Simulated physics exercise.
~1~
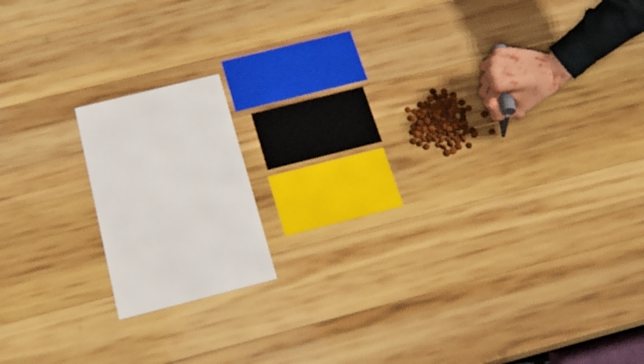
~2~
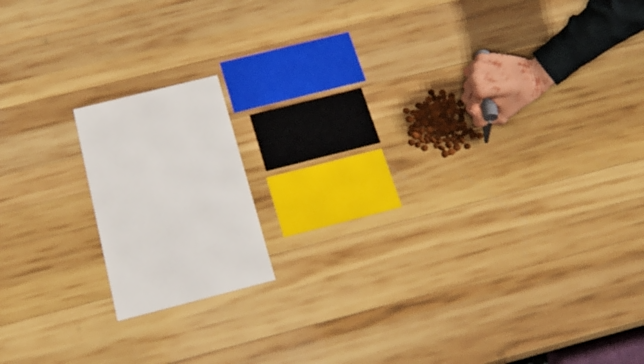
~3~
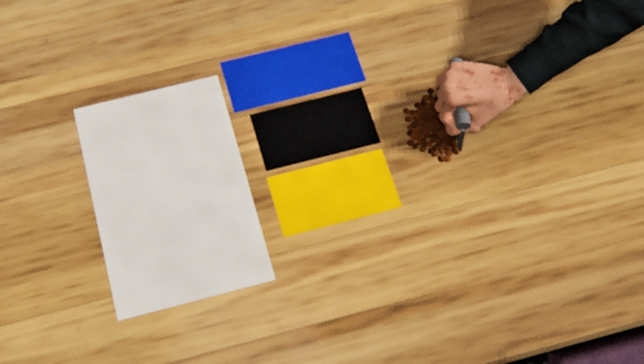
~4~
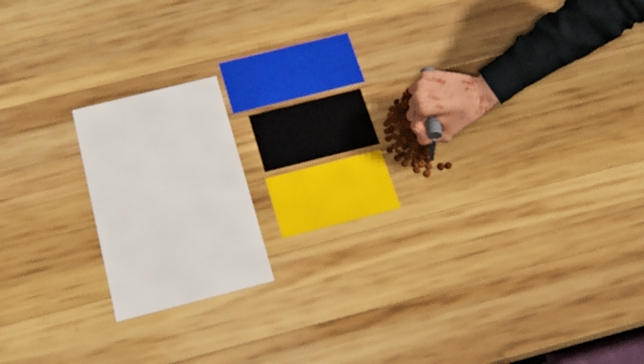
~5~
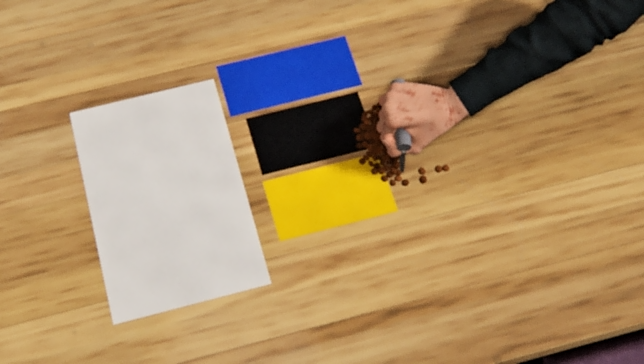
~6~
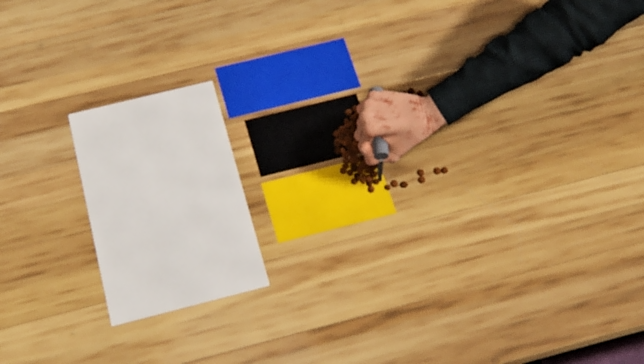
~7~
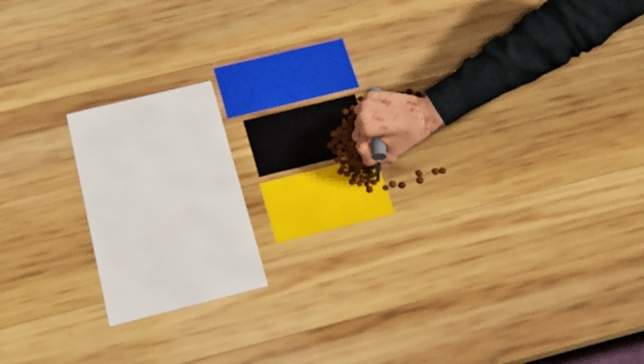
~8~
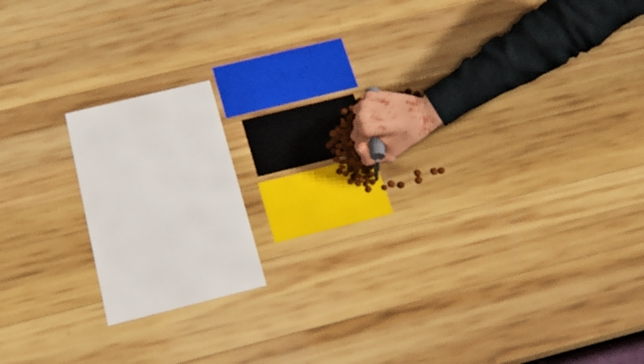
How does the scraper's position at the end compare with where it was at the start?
At the start the scraper is over bare wood to the right of the brown pile, well away from the coloured mats. By the end it is further left and slightly lower, close to the right ends of the black and yellow mats.
On a wooden table, a hand in a dark sleeve pushes a pile of small brown pieces left with a grey scraper, then stops and holds still, leaving the pile mostly over the right ends of the black and yellow mats, with a few pieces trailing on the wood.
